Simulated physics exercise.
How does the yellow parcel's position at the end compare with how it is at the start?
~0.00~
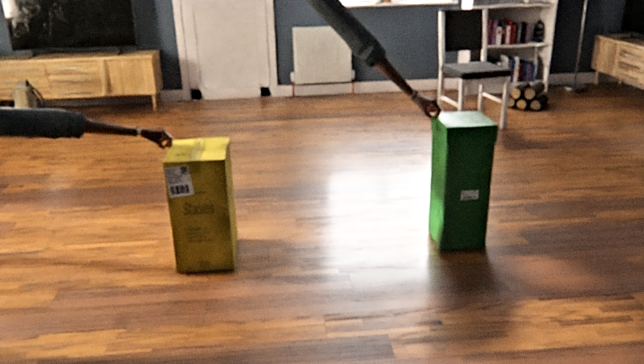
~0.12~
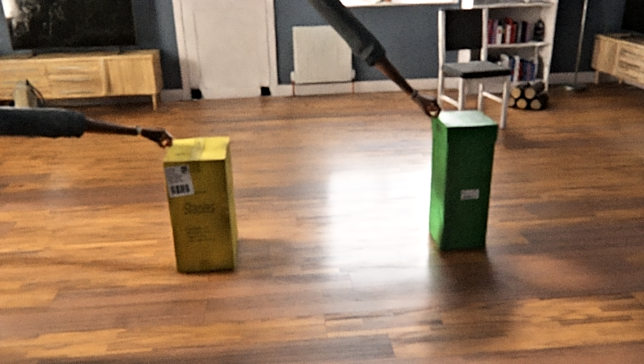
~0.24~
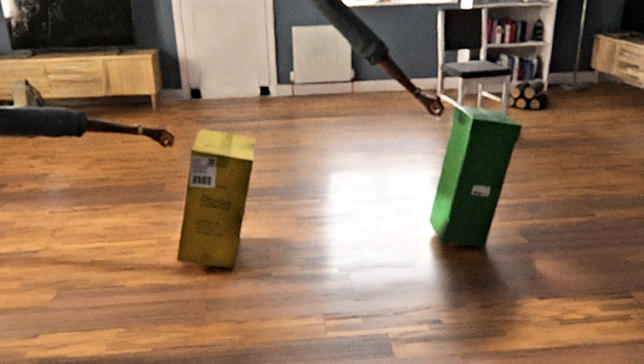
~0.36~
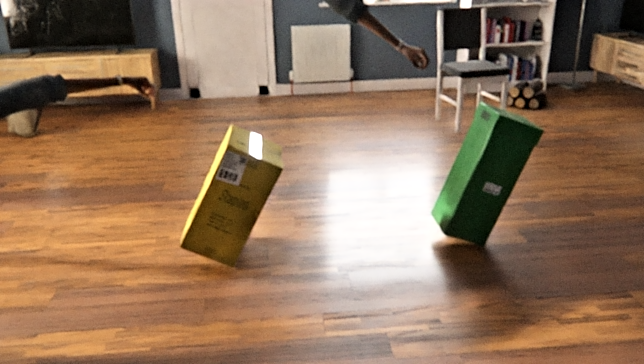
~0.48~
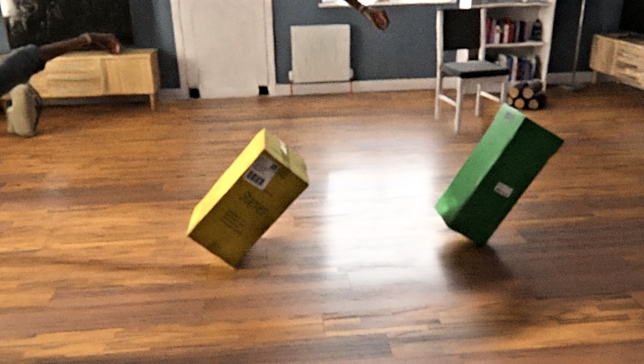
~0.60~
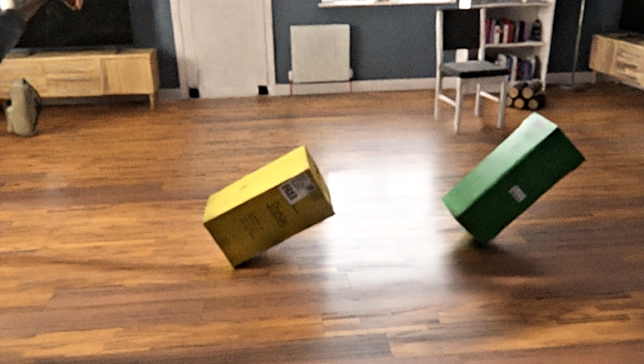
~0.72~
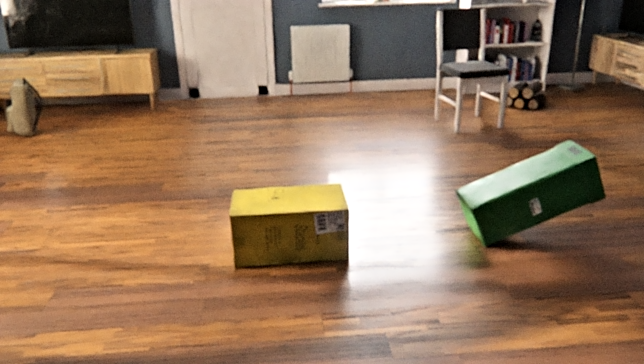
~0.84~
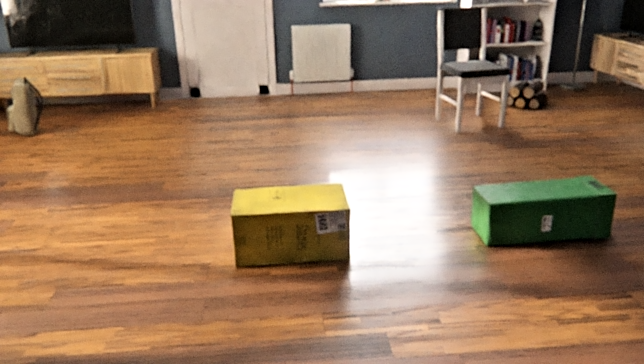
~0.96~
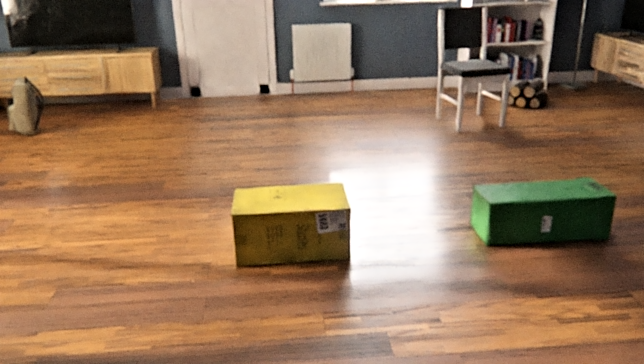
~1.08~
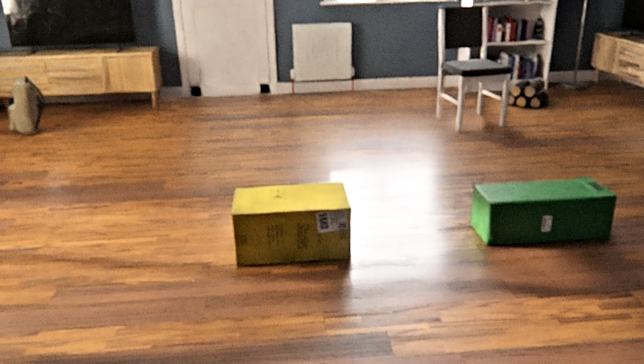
At the start the yellow parcel stands upright on the floor, and at the end it is lying on its side.
